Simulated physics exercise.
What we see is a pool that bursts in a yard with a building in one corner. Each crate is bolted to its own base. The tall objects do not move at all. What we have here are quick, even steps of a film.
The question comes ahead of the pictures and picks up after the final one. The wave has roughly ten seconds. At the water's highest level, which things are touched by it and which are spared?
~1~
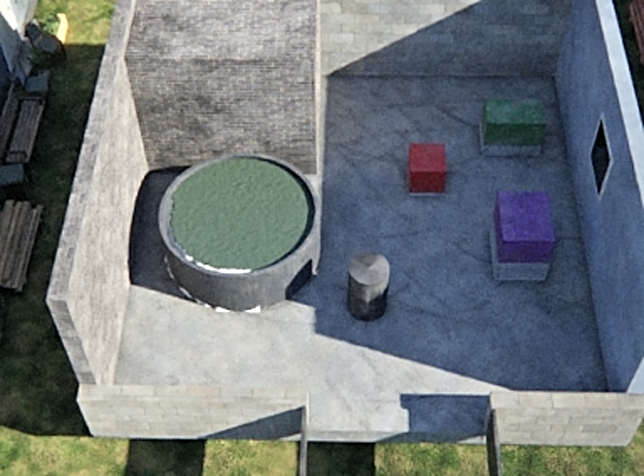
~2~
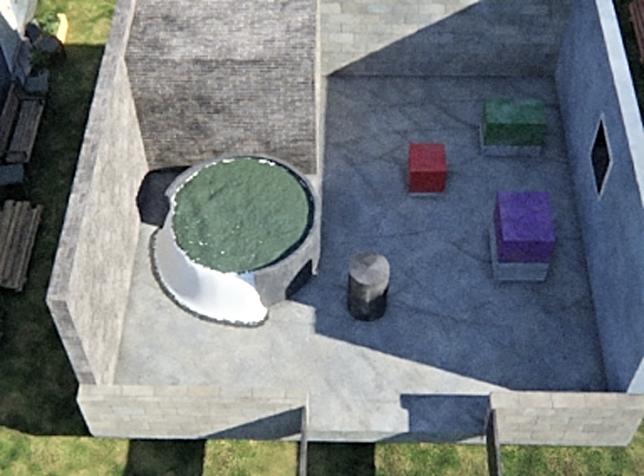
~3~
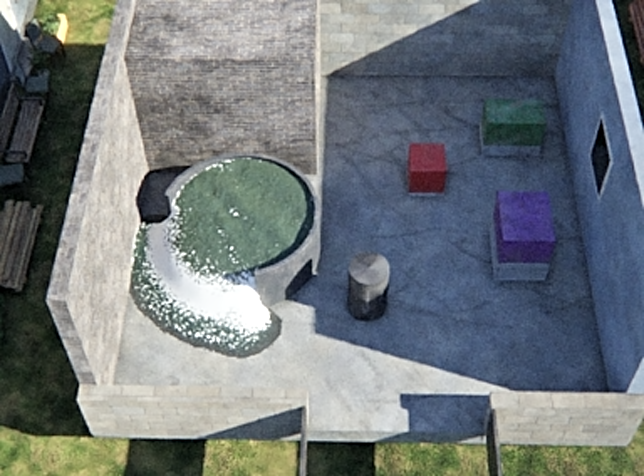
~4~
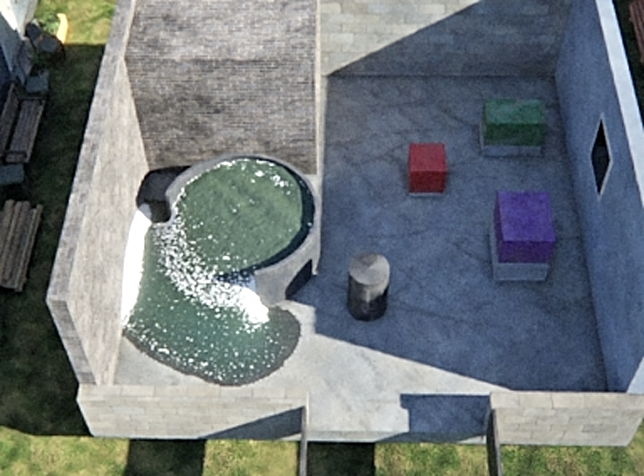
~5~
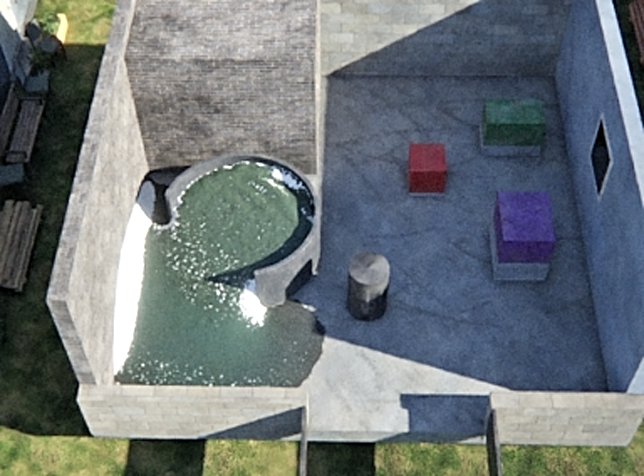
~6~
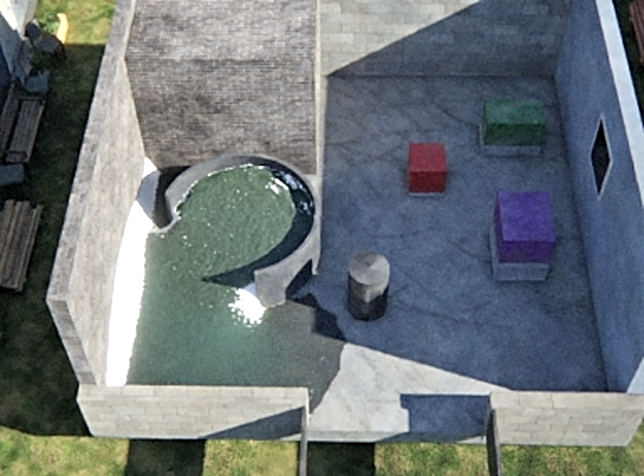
My prediction: The green crate will not even get damp. The red crate will be wet. The purple crate will not even get damp.
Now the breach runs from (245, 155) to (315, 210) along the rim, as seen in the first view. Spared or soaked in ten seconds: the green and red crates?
The green crate is reached; the red crate is reached.
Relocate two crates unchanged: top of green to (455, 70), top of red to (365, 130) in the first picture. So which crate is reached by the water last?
Green-painted one.
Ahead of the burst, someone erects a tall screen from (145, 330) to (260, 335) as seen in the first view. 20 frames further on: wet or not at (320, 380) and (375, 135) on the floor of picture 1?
As listed: Awash, clear.
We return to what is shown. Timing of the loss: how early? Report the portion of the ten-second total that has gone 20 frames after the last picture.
Near 20 %.
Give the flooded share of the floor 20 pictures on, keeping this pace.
I reckon 65 per cent or so.
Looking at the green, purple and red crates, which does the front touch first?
It's the red crate.
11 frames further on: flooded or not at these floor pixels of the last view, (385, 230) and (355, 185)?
Clear, then swamped.
A moment on, water covers 20 % of the floor; the green crate not reached, the red crate not reached, the purple crate not reached.
Next, water covers 35 % of the floor; the green crate not reached, the red crate water round its plinth, the purple crate not reached.
Then, water covers 65 % of the floor; the green crate not reached, the red crate water round its plinth, the purple crate water round its plinth.
Later, water covers 90 % of the floor; the green crate water round its plinth, the red crate water round its plinth, the purple crate water round its plinth.
In the end, water covers 100 % of the floor; the green crate stayed above the water, the red crate was topped, the purple crate stayed above the water.
